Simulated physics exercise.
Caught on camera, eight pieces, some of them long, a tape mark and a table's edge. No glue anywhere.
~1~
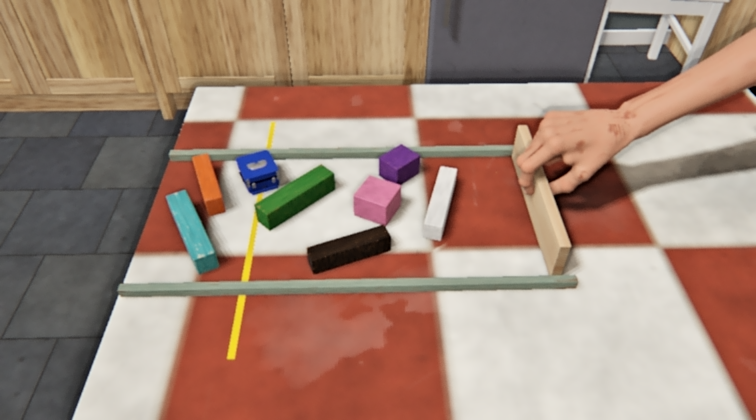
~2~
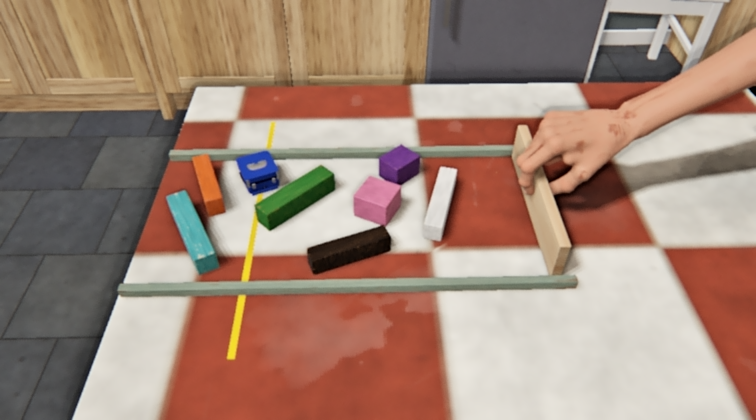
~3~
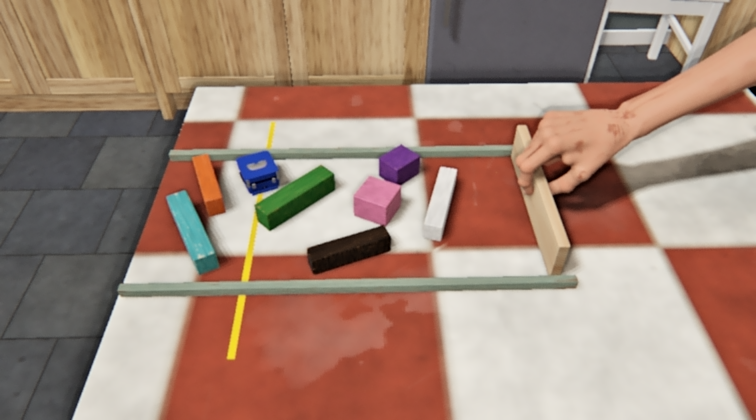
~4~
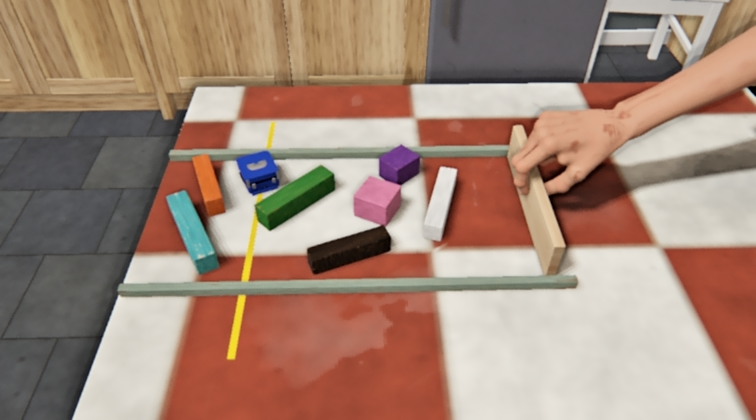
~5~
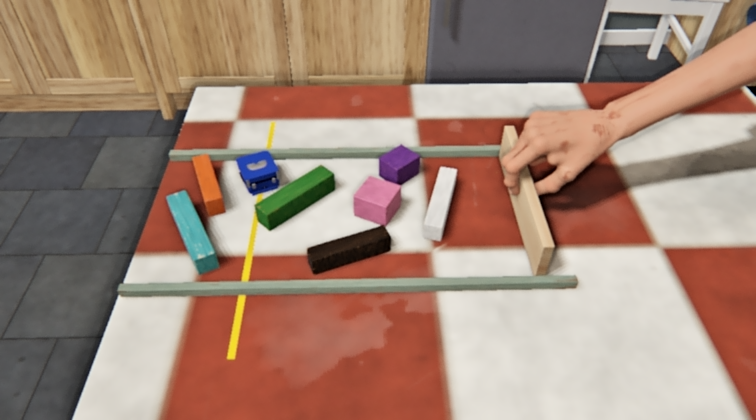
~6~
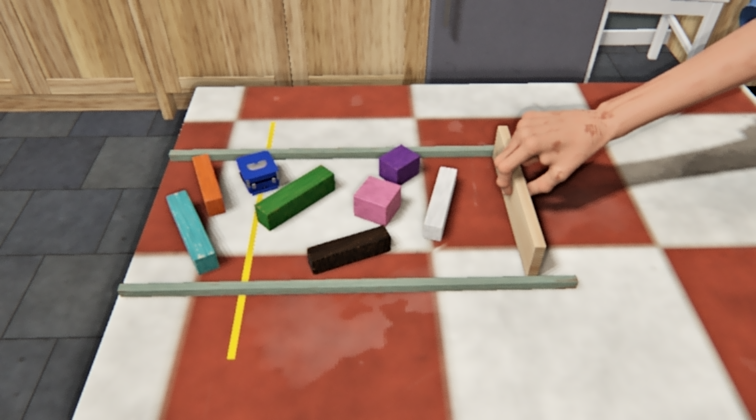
A hand slides a wooden board slightly left between two rails on a checkered table, while the scattered coloured blocks stay still.
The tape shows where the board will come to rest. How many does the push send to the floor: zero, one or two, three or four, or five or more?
In the end the number that fall off is zero.
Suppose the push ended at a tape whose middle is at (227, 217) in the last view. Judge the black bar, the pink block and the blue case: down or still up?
The black bar is kept; the pink block holds on; the blue case stays on.
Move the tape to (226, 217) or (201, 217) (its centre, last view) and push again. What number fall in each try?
Try by try, 2 and 4.
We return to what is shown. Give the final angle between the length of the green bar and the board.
Roughly 45° out of line.
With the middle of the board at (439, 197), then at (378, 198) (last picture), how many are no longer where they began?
1 and 4.
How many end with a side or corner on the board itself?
2 of them.
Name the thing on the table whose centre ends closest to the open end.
It is the turquoise bar.
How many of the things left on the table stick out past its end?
It comes to 1.
Soon after, none off yet; turquoise bar at rest near (192, 230); orange bar at rest near (209, 184); blue case at rest near (259, 174).
In the end, the number that fall off is zero.
